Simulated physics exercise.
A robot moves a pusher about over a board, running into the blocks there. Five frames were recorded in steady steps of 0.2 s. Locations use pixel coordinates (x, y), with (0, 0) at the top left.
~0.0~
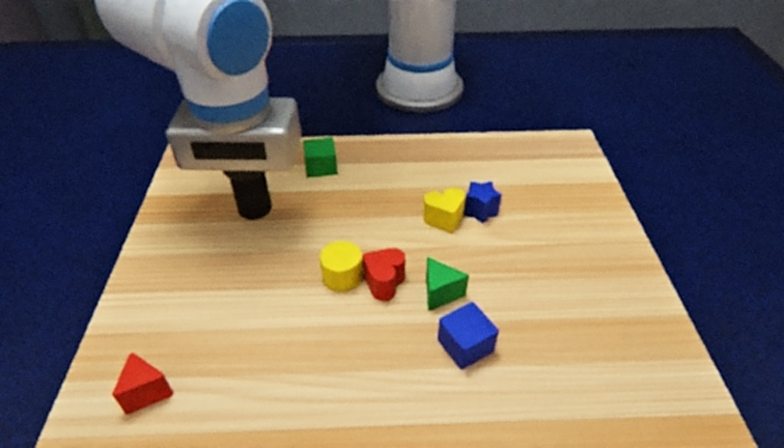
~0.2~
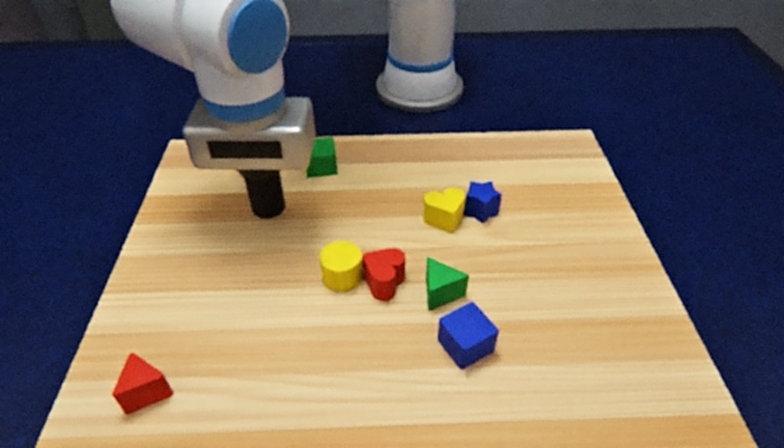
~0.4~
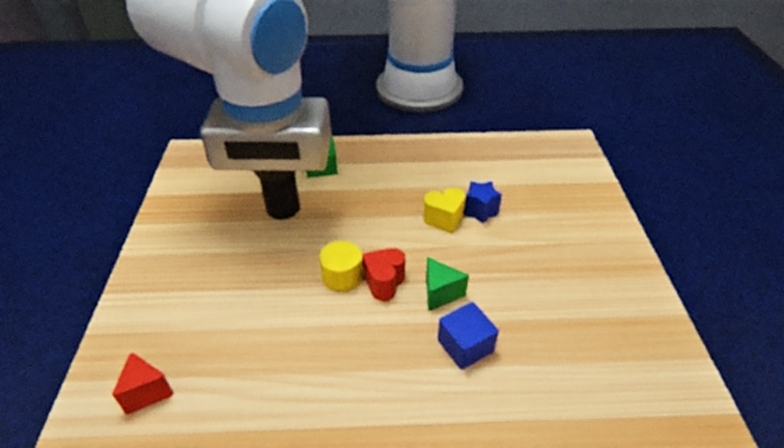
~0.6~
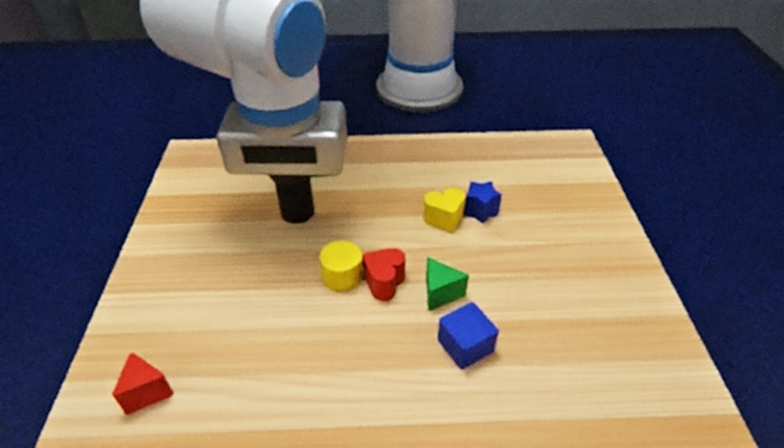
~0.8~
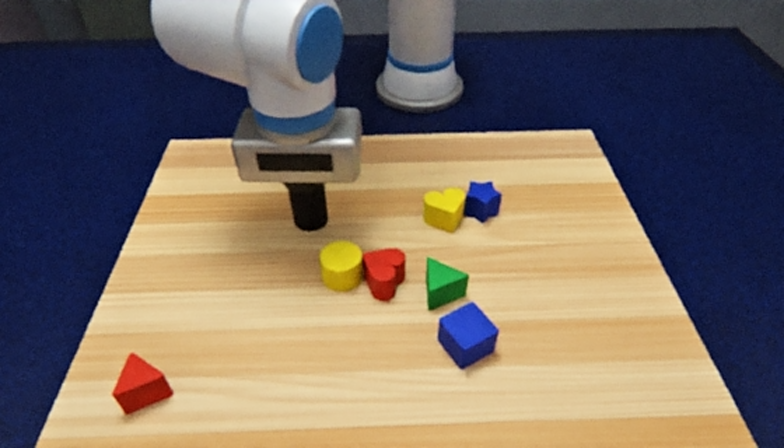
At first, a robot arm holds a black pusher over the upper left of a wooden board scattered with colourful blocks, a green one just behind it. The arm glides steadily right, gradually hiding that green block from view, then edges slightly nearer the yellow round block, while the visible blocks stay still.
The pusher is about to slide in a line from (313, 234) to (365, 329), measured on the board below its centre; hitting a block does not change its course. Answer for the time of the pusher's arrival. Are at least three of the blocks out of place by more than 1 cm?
No, that is not how it ends up.
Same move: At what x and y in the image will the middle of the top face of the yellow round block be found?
(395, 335)
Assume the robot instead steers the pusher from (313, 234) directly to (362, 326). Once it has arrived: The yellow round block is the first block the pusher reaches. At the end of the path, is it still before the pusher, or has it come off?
The yellow round block is leading.
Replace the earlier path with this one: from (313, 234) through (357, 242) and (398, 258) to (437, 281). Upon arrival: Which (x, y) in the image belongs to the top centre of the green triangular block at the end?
It sits at (459, 290).
What follows on the original path. One third of the way, pusher (327, 249); yellow round block (347, 266).
Two thirds of the way, pusher (345, 280); yellow round block (367, 301); red heart block (388, 262).
At the end, pusher (365, 315); yellow round block (395, 335); red heart block (388, 262); green triangular block in place.
